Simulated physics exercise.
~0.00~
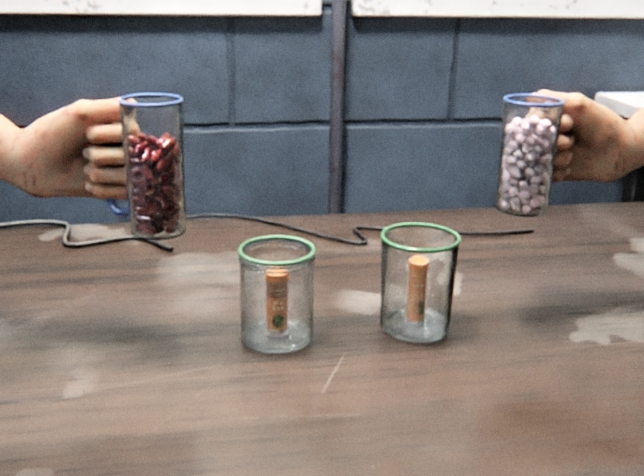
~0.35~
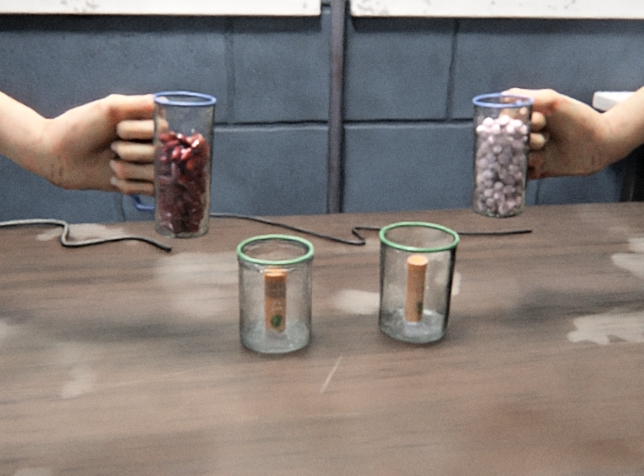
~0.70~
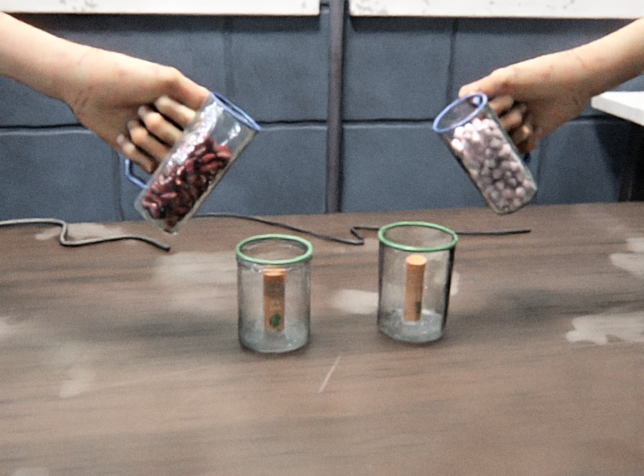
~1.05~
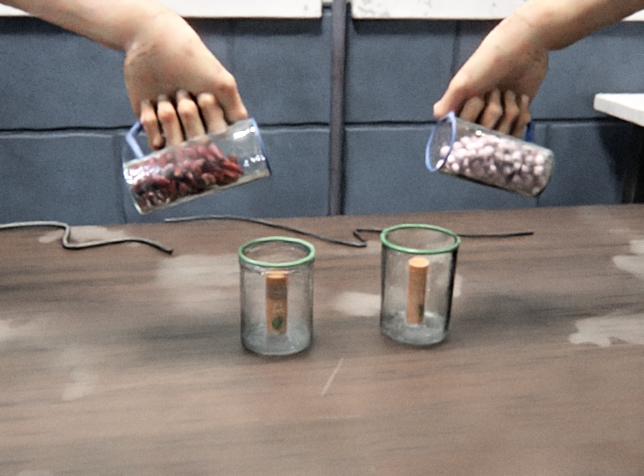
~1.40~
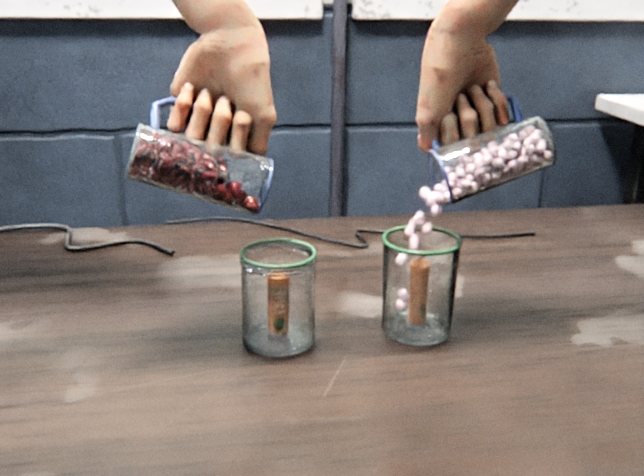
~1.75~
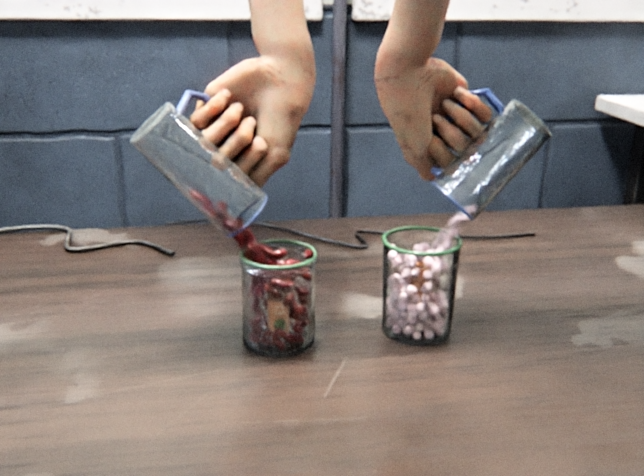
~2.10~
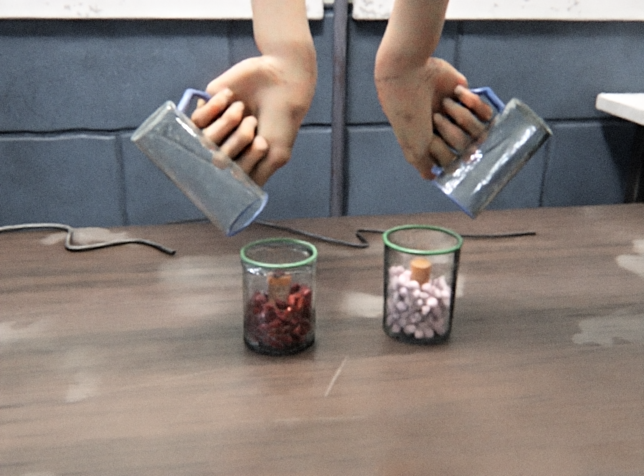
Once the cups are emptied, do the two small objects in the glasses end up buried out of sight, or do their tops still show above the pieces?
Both objects still show, with the top of the left one above the red pieces and the top of the right one above the pale pieces.
